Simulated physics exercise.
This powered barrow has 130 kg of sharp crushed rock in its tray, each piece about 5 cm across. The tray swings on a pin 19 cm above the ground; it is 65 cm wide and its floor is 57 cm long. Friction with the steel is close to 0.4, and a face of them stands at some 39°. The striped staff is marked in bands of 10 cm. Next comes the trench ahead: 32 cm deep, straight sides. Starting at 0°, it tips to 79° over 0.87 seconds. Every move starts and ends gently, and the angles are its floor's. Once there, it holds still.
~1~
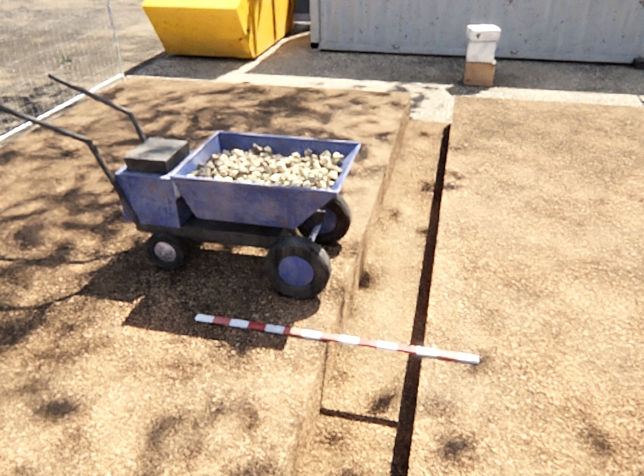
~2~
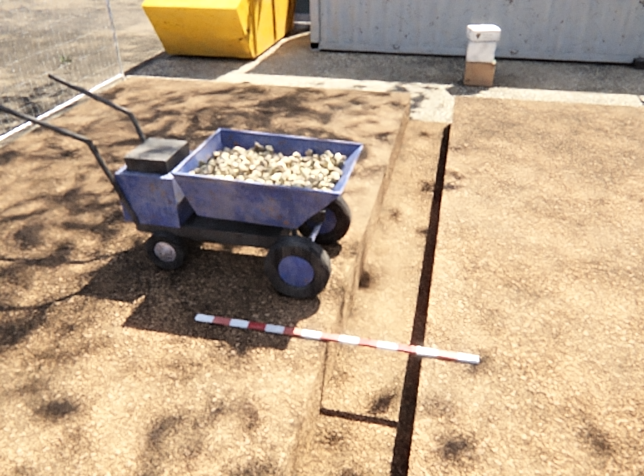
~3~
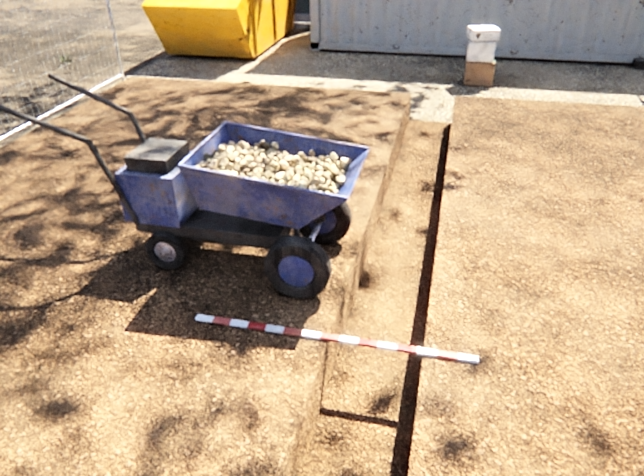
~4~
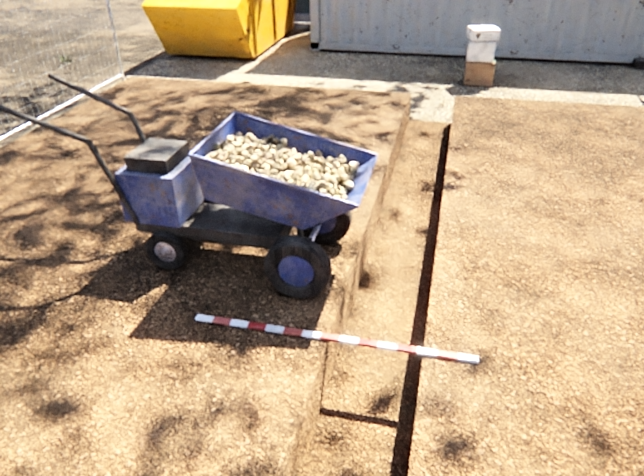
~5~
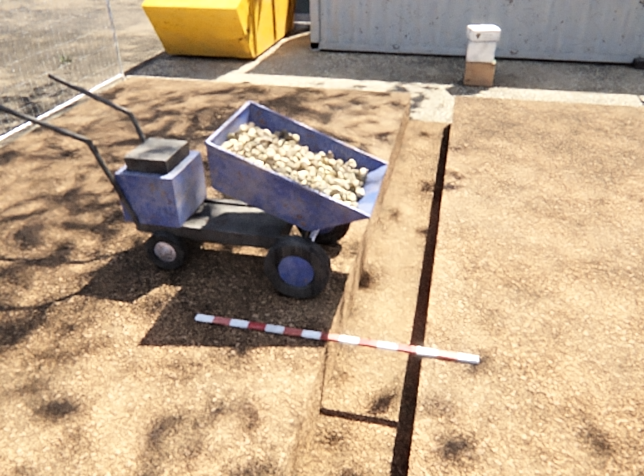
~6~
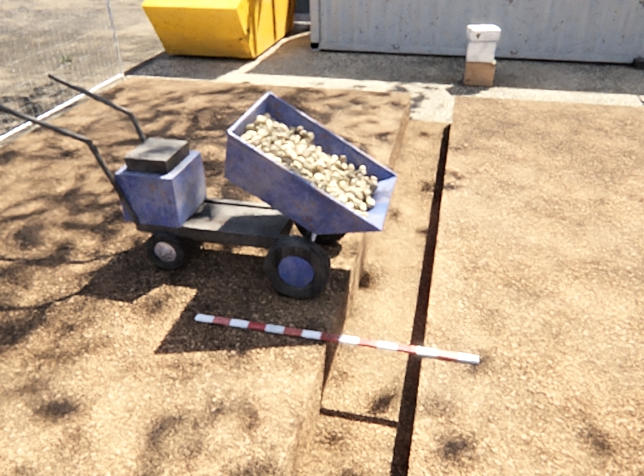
On sunlit, gravelly ground beside a narrow trench, a blue wheeled barrow stands still behind a red-and-white pole, its tray loaded with pale stones. The tray tilts gently, then more steeply, its left end rising and right end lowering.
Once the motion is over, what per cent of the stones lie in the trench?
69 %.
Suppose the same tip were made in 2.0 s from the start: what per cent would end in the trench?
It'd be some 80 per cent.
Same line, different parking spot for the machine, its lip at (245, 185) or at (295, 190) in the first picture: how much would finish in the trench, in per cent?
60 % and 100 %.
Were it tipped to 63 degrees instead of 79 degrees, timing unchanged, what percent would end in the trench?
Then about 45 per cent.
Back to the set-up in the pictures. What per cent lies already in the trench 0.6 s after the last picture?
By that point it's something like 35 in a hundred.
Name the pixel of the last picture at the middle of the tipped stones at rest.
Resting centre: About (417, 308).
Then, 0.3 s after the last picture the floor is at 66°, 100 % in the tray; the foremost stones are at (404, 256).
Then, 0.6 s after the last picture the floor is at 79°, 49 % in the tray, 33 % in the trench, 18 % past the trench; the foremost stones are at (479, 295).
Then, 1.0 s after the last picture the floor is at 79°, 6 % in the tray, 62 % in the trench, 32 % past the trench; the foremost stones are at (589, 310).
Then, 2.9 s after the last picture the floor is at 79°, 0 % in the tray, 69 % in the trench, 31 % past the trench; the foremost stones are at (635, 303).
